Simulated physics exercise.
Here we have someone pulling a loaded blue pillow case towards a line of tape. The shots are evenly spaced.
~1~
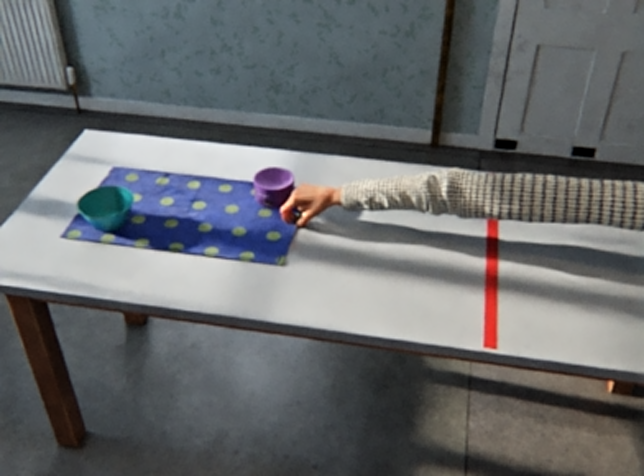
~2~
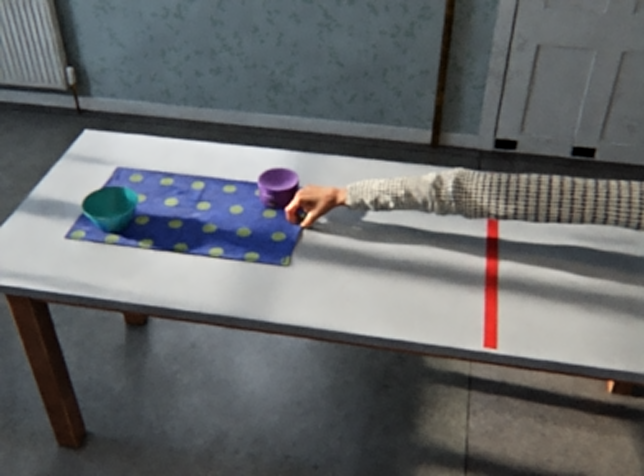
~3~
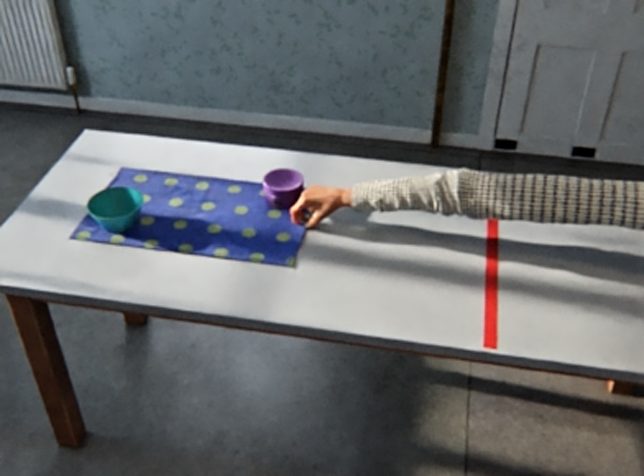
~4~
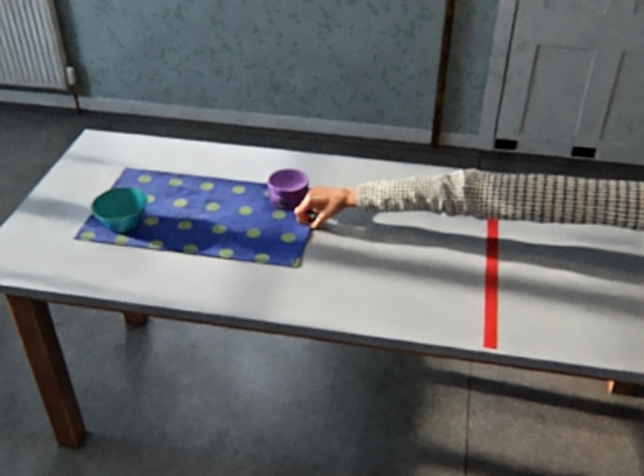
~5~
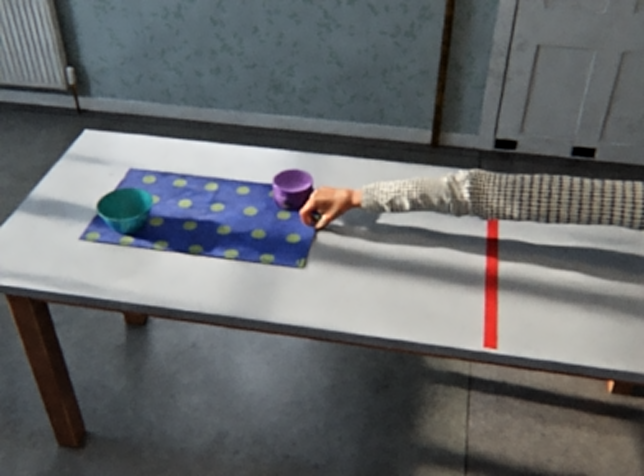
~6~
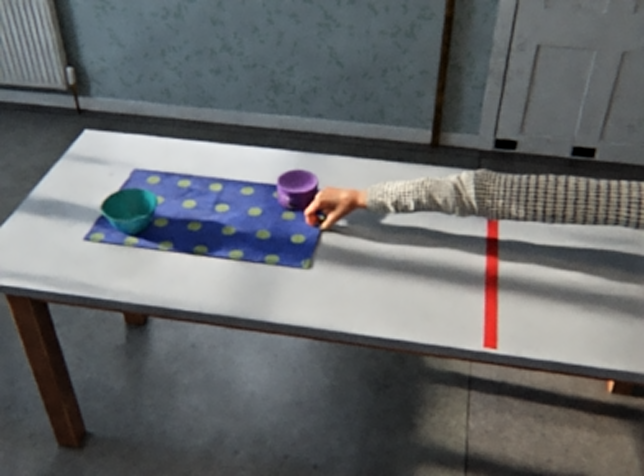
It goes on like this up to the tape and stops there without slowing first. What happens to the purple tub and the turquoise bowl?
In the end the purple tub keeps its seat and the turquoise bowl stays on the cloth.
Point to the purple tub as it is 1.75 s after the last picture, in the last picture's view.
At about (464, 209).
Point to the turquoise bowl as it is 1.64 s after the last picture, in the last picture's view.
Close to (292, 234).
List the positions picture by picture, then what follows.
The first picture shows pillow case end (282, 265); purple tub (274, 178); turquoise bowl (106, 201); tape (491, 331).
The second picture shows pillow case end (287, 266), far hem (64, 238); turquoise bowl (110, 202).
The third picture shows pillow case end (292, 267); purple tub (283, 179).
The fourth picture shows pillow case end (298, 267), far hem (73, 239); turquoise bowl (120, 203).
The fifth picture shows pillow case end (302, 268); purple tub (293, 180).
The sixth picture shows pillow case end (308, 269), far hem (83, 240); purple tub (298, 181); turquoise bowl (130, 204); tape (491, 331).
Then, 1.64 s later than the last view, hem at the tape; purple tub on the cloth near (458, 208); turquoise bowl on the cloth near (291, 234).
Then, 1.75 s later than the last view, hem at the tape; purple tub on the cloth near (464, 209); turquoise bowl on the cloth near (298, 235).
Finally, hem at the tape; purple tub on the cloth near (464, 209); turquoise bowl on the cloth near (298, 235). The purple tub stays on the cloth and the turquoise bowl remains aboard.
